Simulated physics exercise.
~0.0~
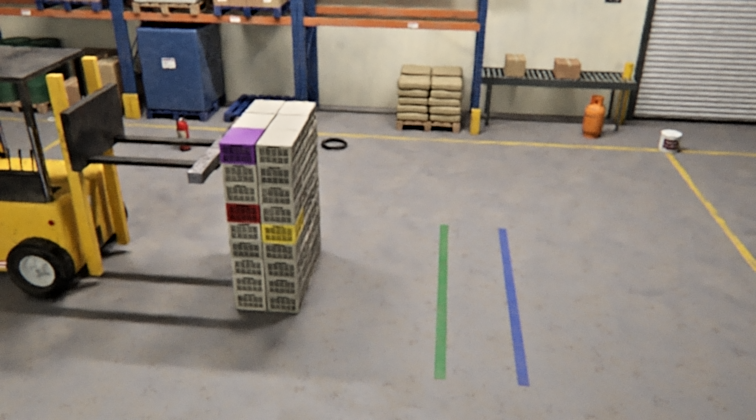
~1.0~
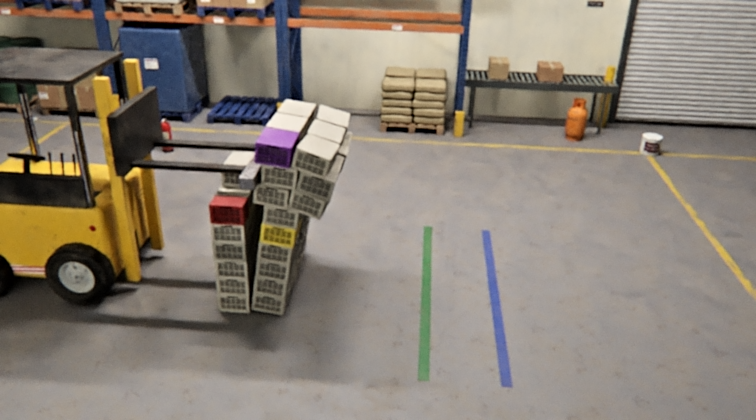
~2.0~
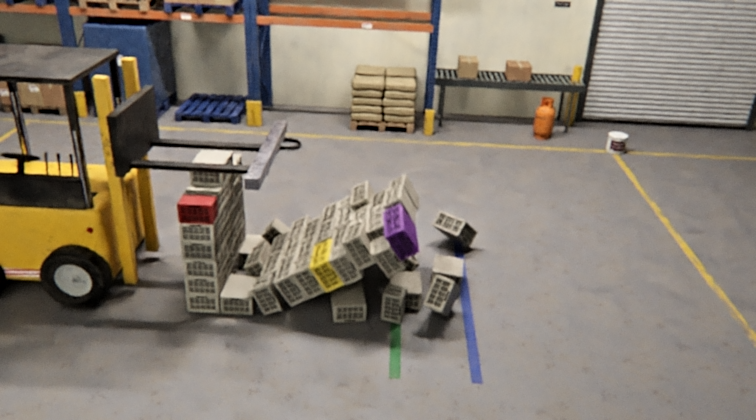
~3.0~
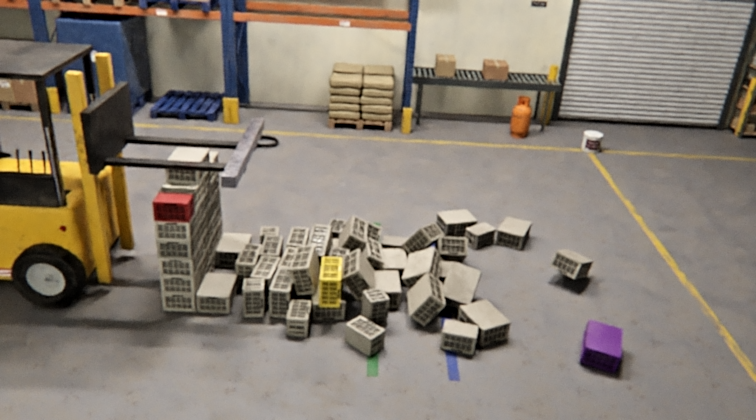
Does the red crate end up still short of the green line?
Yes, the red crate stays on the part of the stack left standing, short of the green line.
